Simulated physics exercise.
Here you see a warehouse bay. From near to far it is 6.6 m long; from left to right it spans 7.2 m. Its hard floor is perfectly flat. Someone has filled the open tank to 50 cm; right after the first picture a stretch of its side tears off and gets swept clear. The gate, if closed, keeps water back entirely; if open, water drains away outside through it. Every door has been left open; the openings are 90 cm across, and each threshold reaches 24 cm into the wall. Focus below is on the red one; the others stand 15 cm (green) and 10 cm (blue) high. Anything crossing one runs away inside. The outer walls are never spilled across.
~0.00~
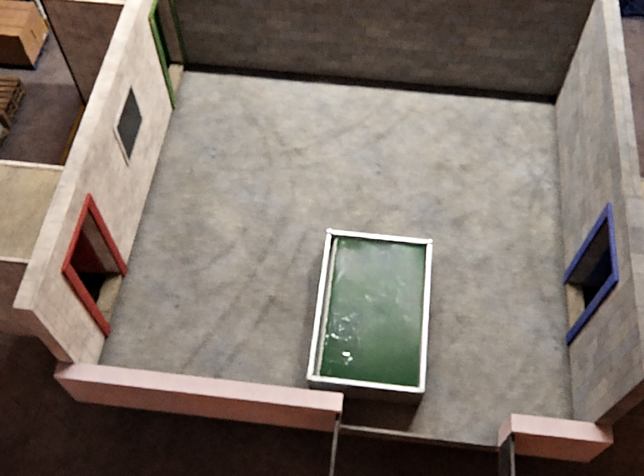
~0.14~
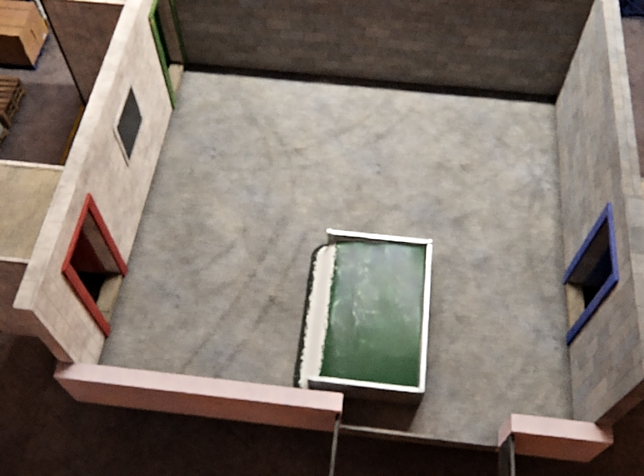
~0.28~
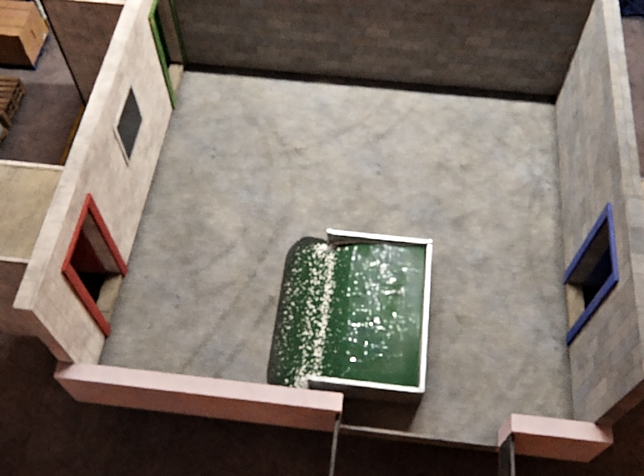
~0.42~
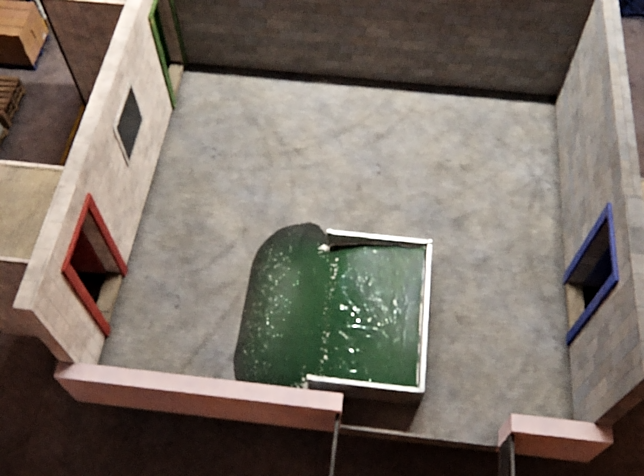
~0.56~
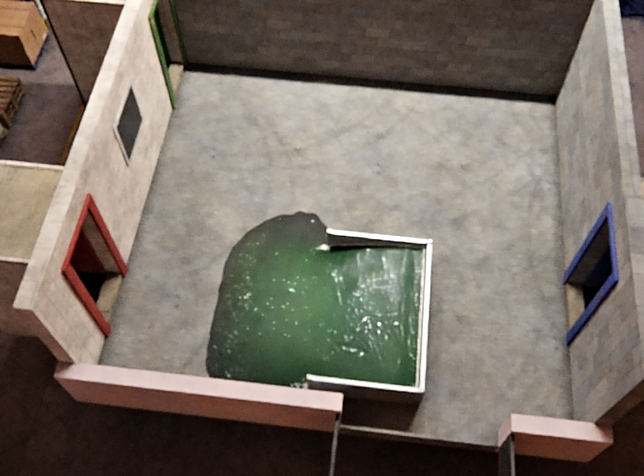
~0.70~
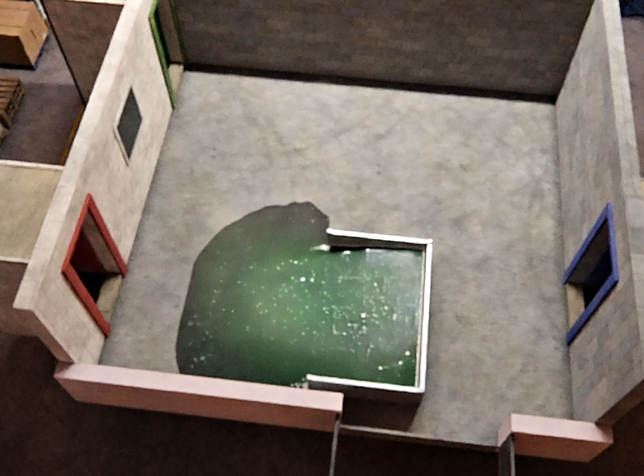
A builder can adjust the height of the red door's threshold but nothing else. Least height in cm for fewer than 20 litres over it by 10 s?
Roughly 23 cm.
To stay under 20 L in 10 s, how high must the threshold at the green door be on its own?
At the green door you'd want roughly 8.5 cm.
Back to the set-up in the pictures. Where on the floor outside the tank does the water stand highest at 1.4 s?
At about (121, 287).
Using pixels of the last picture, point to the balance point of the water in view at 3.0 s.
I'd say around (216, 287).
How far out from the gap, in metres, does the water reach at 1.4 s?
Near 3.6 m, more or less.
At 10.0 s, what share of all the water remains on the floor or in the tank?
Water still present: Approx. 92 %.
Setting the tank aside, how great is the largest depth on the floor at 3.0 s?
Max depth: Around 24 cm.
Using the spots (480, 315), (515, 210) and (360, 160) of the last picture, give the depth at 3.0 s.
About 0, 0 and 0 cm respectively.
After 1.4 s water covers 25 % of the floor, deepest (26 cm) near (121, 287); 25 cm at the red door, 2 litres in over its 14 cm threshold.
After 3.0 s water covers 35 % of the floor, deepest (24 cm) near (93, 382); 24 cm at the red door, 101 litres in over its 14 cm threshold.
After 10.0 s water covers 75 % of the floor, deepest (10 cm) near (547, 106); 3 cm at the red door, 124 litres in over its 14 cm threshold.
At the red door as built, the water arrived by 1.1 s and peaked near 30 cm at 2.2 s.
Run again over the same 10 s with other heights there, 35 litres in over 21 cm, 2 litres over 28 cm. The limit of 20 litres is kept from about 23 cm up.
